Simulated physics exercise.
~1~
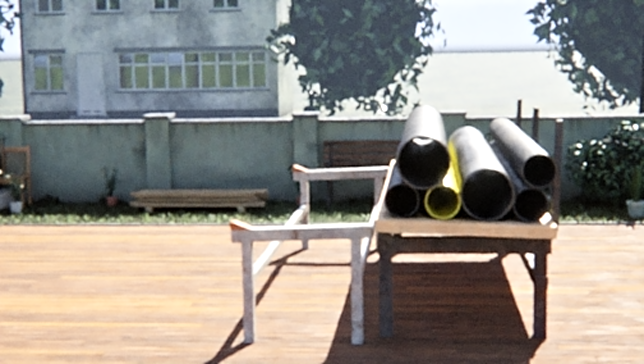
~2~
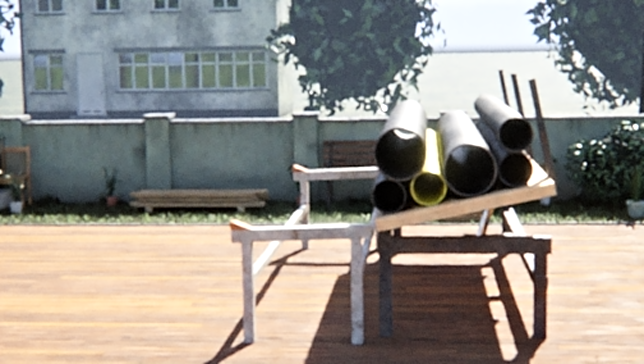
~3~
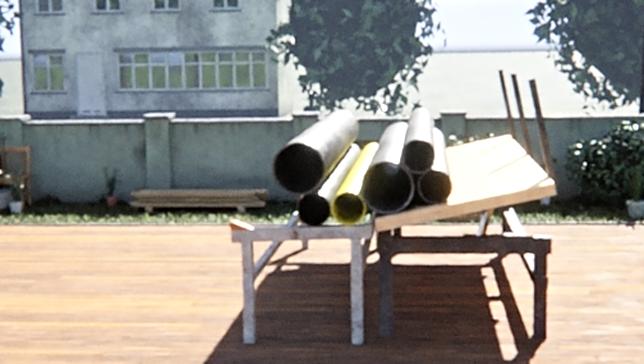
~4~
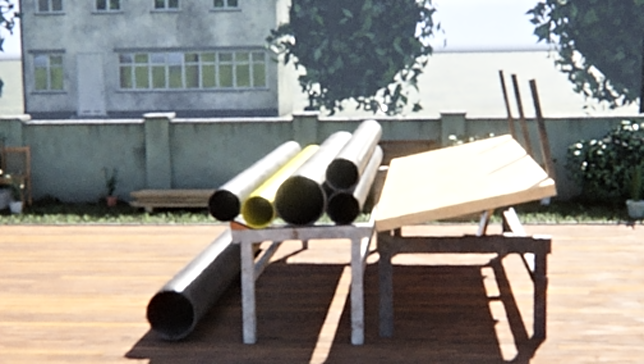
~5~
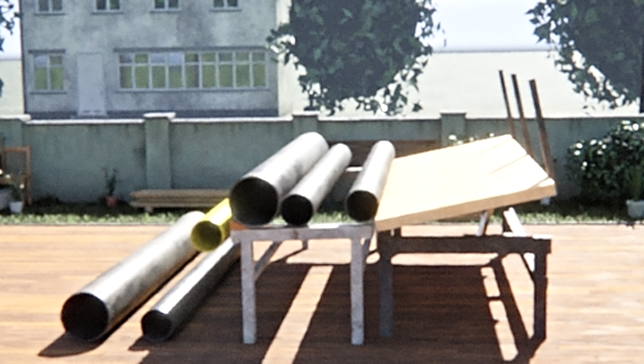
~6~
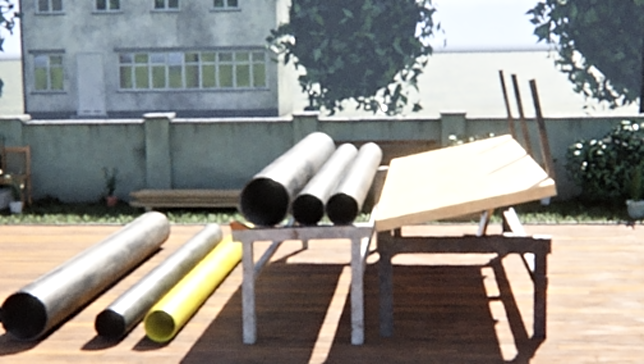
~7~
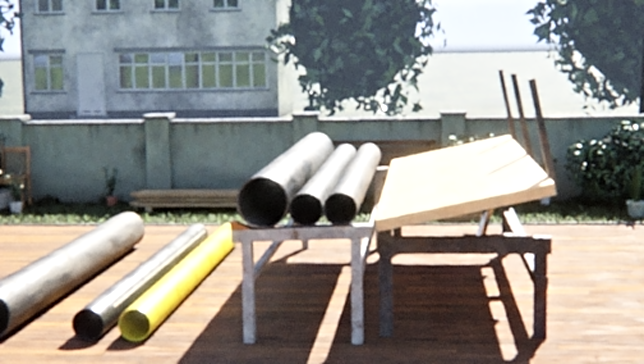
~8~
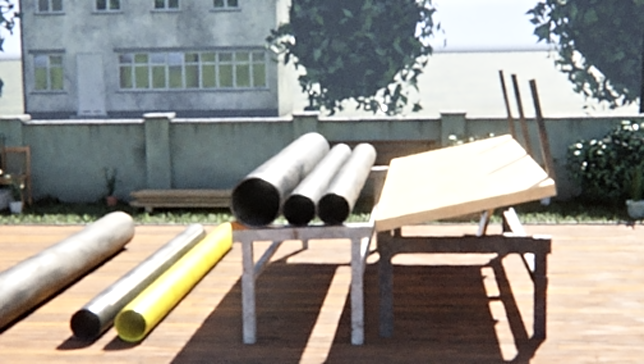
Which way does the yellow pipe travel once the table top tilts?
The yellow pipe rolls to the left, across the rack and down onto the ground.
